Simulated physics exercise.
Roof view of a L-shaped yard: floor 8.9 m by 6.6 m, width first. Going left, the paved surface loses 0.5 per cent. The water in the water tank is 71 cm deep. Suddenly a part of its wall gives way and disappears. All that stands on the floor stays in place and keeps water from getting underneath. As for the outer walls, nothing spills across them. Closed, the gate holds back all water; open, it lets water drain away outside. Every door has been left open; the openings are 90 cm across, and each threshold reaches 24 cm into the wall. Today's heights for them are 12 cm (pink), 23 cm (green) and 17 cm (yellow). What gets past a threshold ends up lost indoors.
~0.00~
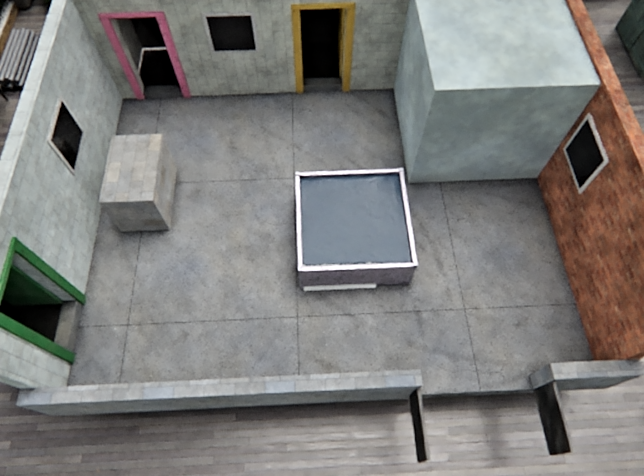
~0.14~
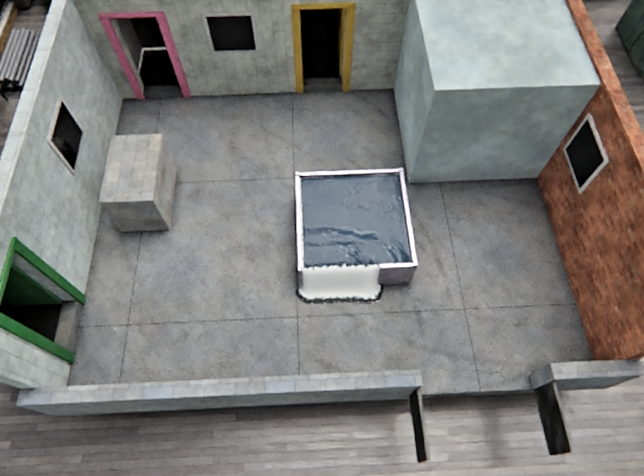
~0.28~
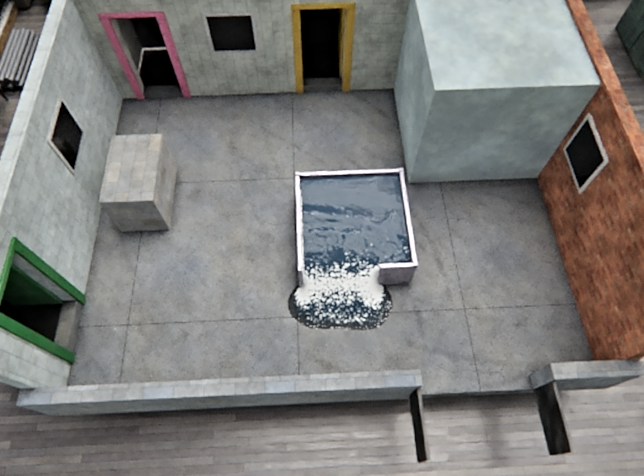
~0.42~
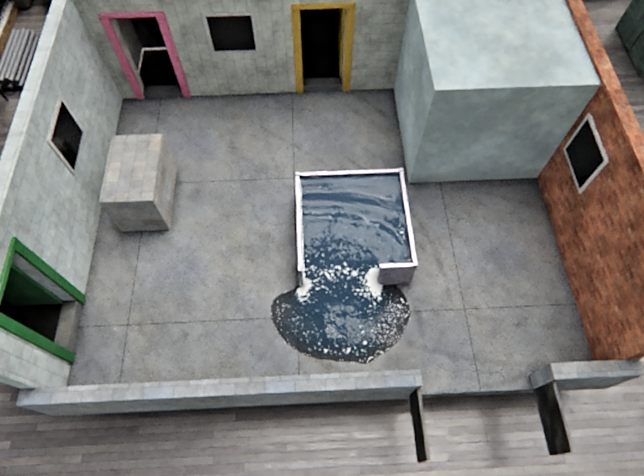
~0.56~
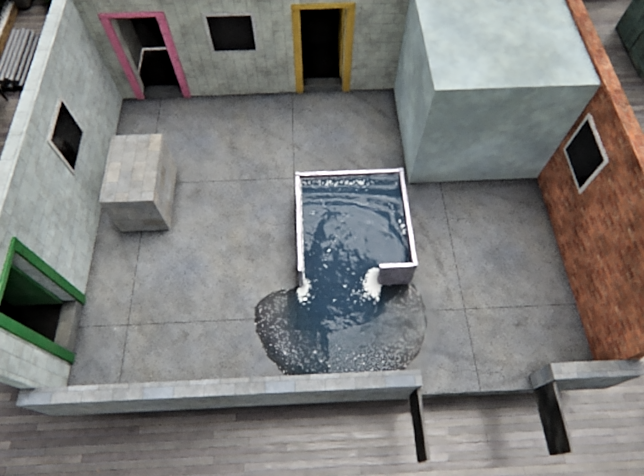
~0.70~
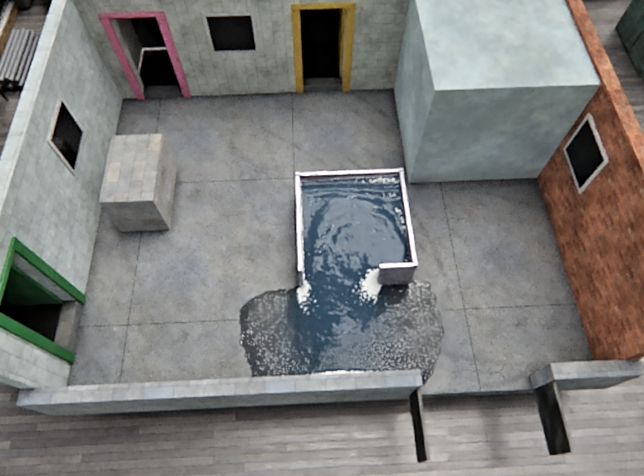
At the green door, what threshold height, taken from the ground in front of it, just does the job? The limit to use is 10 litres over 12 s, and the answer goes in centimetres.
22 cm.
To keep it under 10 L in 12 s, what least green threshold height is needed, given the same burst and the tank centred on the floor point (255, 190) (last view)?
About 21 centimetres.
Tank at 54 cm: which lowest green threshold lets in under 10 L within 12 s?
Roughly 16 cm high.
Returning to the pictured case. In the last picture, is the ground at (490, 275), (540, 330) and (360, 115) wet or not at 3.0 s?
Awash, awash, untouched.
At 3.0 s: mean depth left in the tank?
Around 24 centimetres.
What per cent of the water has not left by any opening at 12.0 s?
I'd estimate some 86 in a hundred.
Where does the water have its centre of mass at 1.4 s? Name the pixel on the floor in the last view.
Look at about (343, 283) in the last view.
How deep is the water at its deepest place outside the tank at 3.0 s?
It gets to close to 32 centimetres there.
After 1.4 s water covers 15 % of the floor, deepest (47 cm) near (337, 372); it has not reached the green door.
After 3.0 s water covers 40 % of the floor, deepest (32 cm) near (65, 397); 26 cm at the green door, 1 litre in over its 23 cm threshold.
After 12.0 s water covers 95 % of the floor, deepest (8 cm) near (65, 397); 8 cm at the green door, 6 litres in over its 23 cm threshold.
At the green door as built, the water arrived by 2.3 s and peaked near 26 cm at 3.0 s.
With a threshold of 17.5 cm, 33 litres would have come in within the 12 s; with 27.5 cm, 0 litres. So under 10 litres takes about 22 cm.
